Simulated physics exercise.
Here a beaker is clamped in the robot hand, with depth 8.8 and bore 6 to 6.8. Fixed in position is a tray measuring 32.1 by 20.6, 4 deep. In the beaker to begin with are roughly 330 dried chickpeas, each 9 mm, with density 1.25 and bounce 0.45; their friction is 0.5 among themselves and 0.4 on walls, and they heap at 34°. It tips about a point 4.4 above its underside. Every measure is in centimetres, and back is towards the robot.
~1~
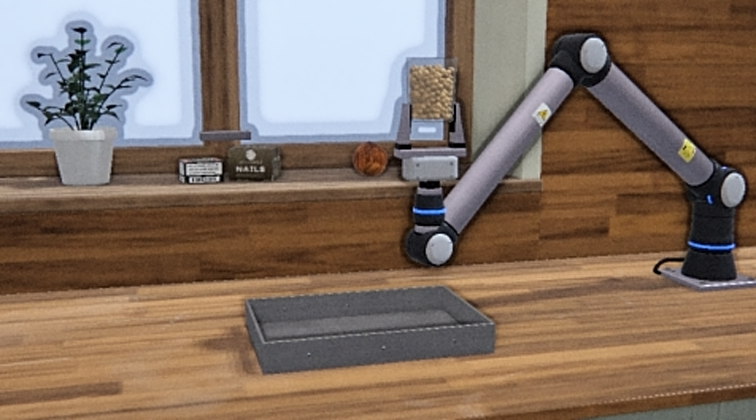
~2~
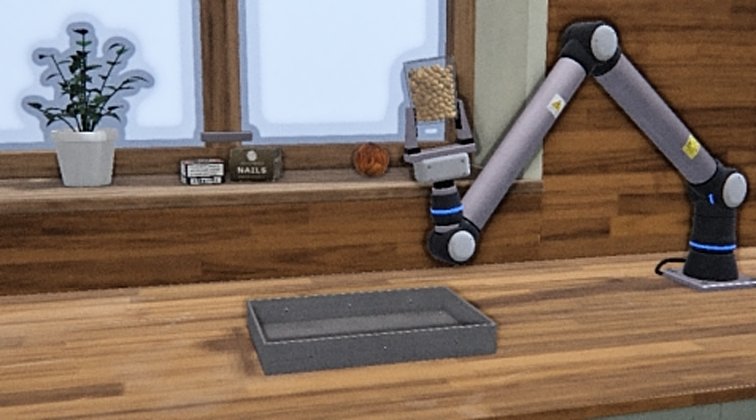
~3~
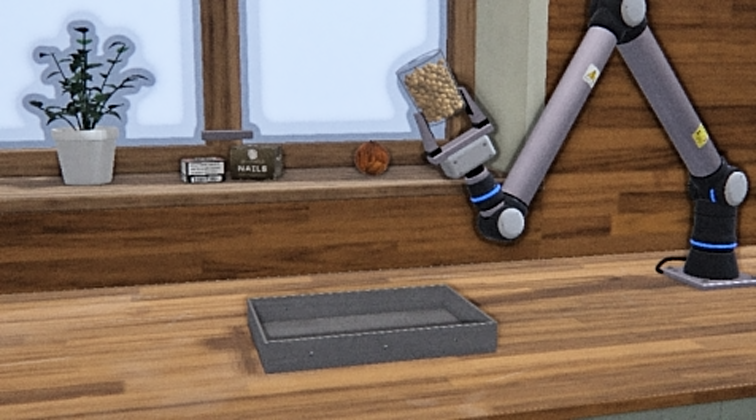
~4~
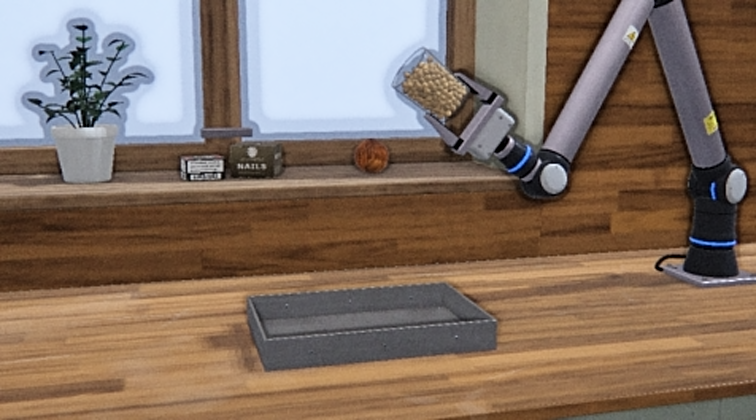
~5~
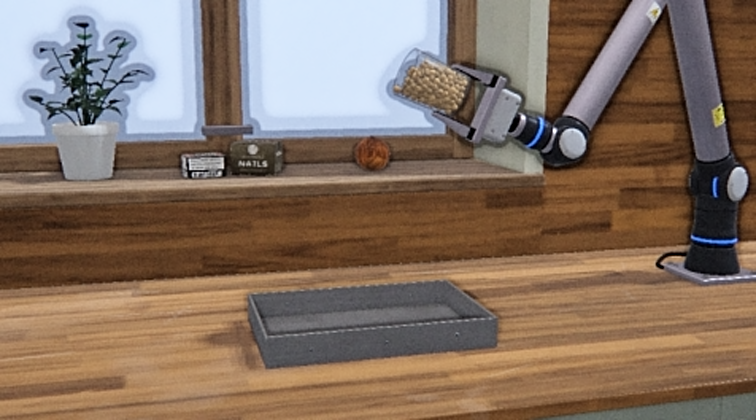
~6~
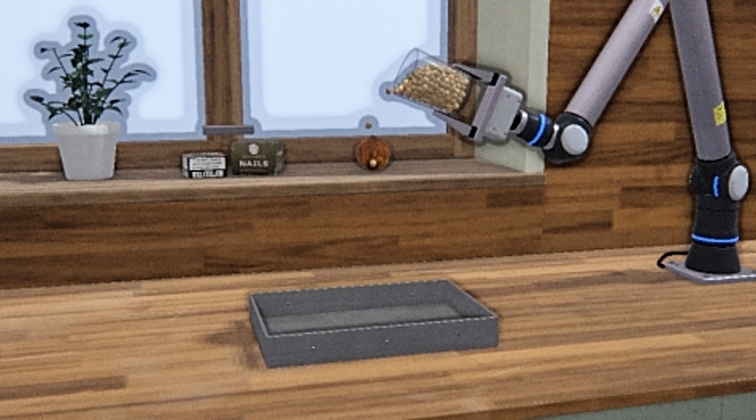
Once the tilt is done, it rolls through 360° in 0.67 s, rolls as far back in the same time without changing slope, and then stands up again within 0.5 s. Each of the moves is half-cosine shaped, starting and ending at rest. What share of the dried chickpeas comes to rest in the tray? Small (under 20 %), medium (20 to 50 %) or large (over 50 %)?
Small.
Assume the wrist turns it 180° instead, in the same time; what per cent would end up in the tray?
I'd expect some 10 per cent.
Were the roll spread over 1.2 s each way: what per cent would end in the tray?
In that case some 20 per cent.
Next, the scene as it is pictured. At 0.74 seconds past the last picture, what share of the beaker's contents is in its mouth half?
Mouth-half share: Approx. 45 %.
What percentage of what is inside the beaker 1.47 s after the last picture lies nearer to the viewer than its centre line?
Near enough 45 in a hundred.
Then, 0.74 s later, tipped 67°, highest piece 39 above the table; 304 in the beaker, 19 in the tray, 3 in flight or on a rim.
Then, 1.47 s later, tipped 56°, highest piece 39 above the table; 289 in the beaker, 33 in the tray, 1 on the table or floor, 3 in flight or on a rim.
Then, 2.04 s later, upright, highest piece 41 above the table; 289 in the beaker, 36 in the tray, 1 on the table or floor.
Then, 2.74 s later, upright, highest piece 41 above the table; 289 in the beaker, 36 in the tray, 1 on the table or floor.
At rest, 289 in the beaker, 36 in the tray, 1 on the table or floor. That is 11 % in the tray.
